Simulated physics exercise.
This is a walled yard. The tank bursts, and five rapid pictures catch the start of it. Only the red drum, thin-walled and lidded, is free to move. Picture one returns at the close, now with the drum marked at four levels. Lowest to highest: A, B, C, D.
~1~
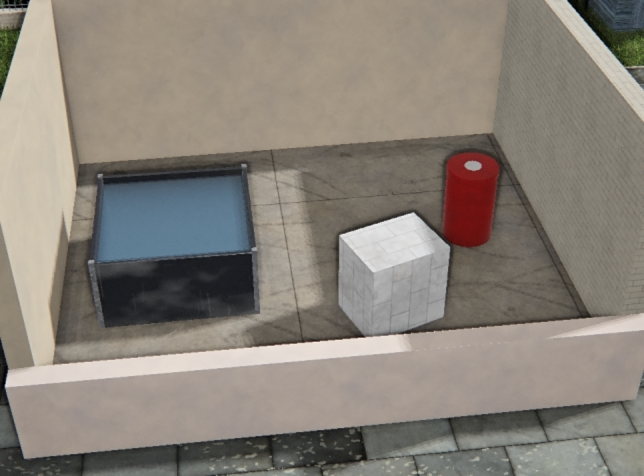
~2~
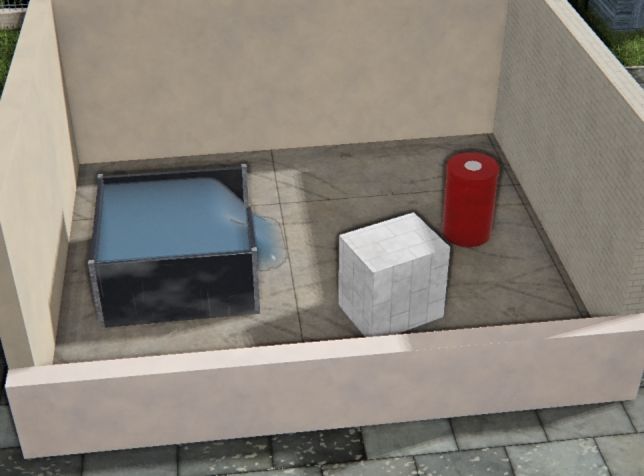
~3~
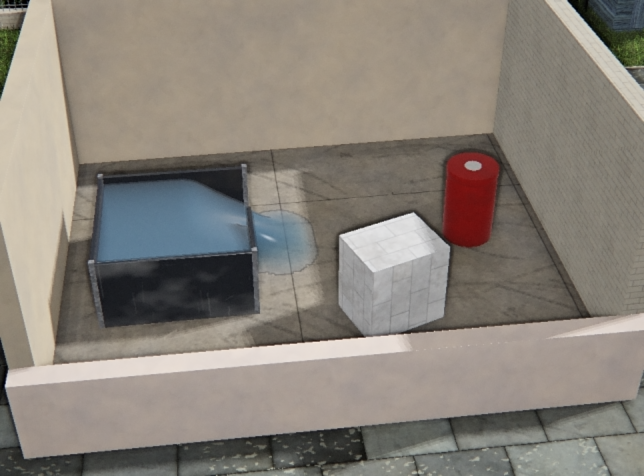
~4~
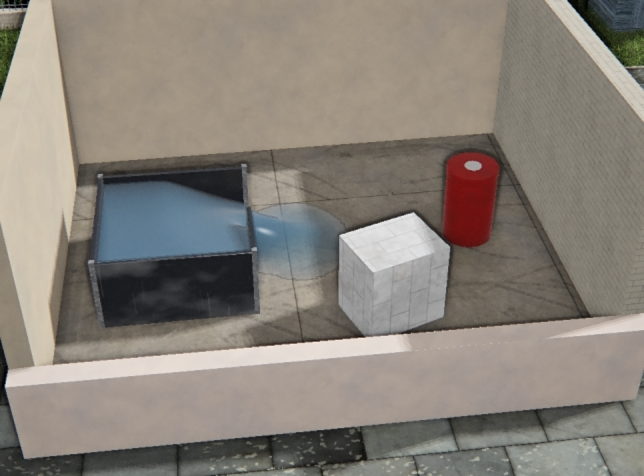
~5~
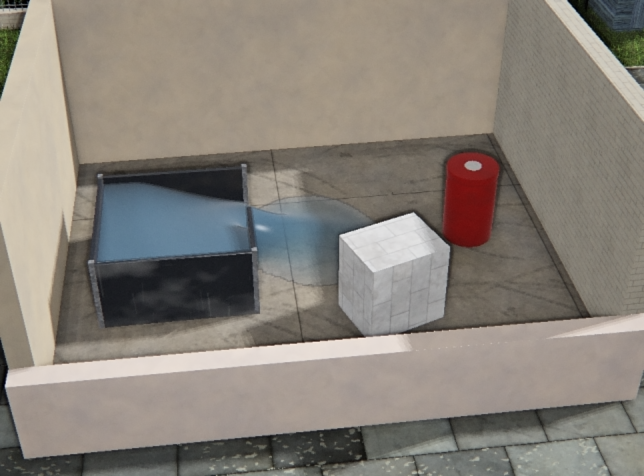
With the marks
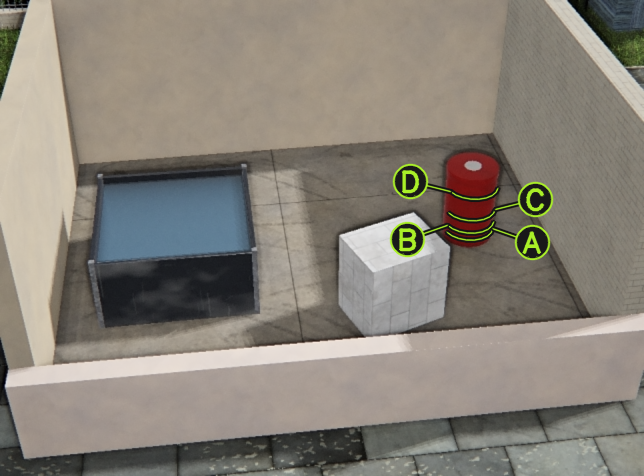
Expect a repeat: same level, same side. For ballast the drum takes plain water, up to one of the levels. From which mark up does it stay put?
It is C.
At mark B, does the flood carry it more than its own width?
No, less.
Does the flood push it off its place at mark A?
Yes, that goes wrong.
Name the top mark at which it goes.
B.
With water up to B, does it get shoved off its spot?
Yes, that goes wrong.
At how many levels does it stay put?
Two of the four.
On the marked copy, A at (474, 240); B at (474, 233); C at (476, 220); D at (478, 199); from the bottom up A, B, C, D.
With A, it is pushed about 3 times its own width away.
With B, it is pushed about half its own width away.
With C, it does not move.
With D, it does not move.
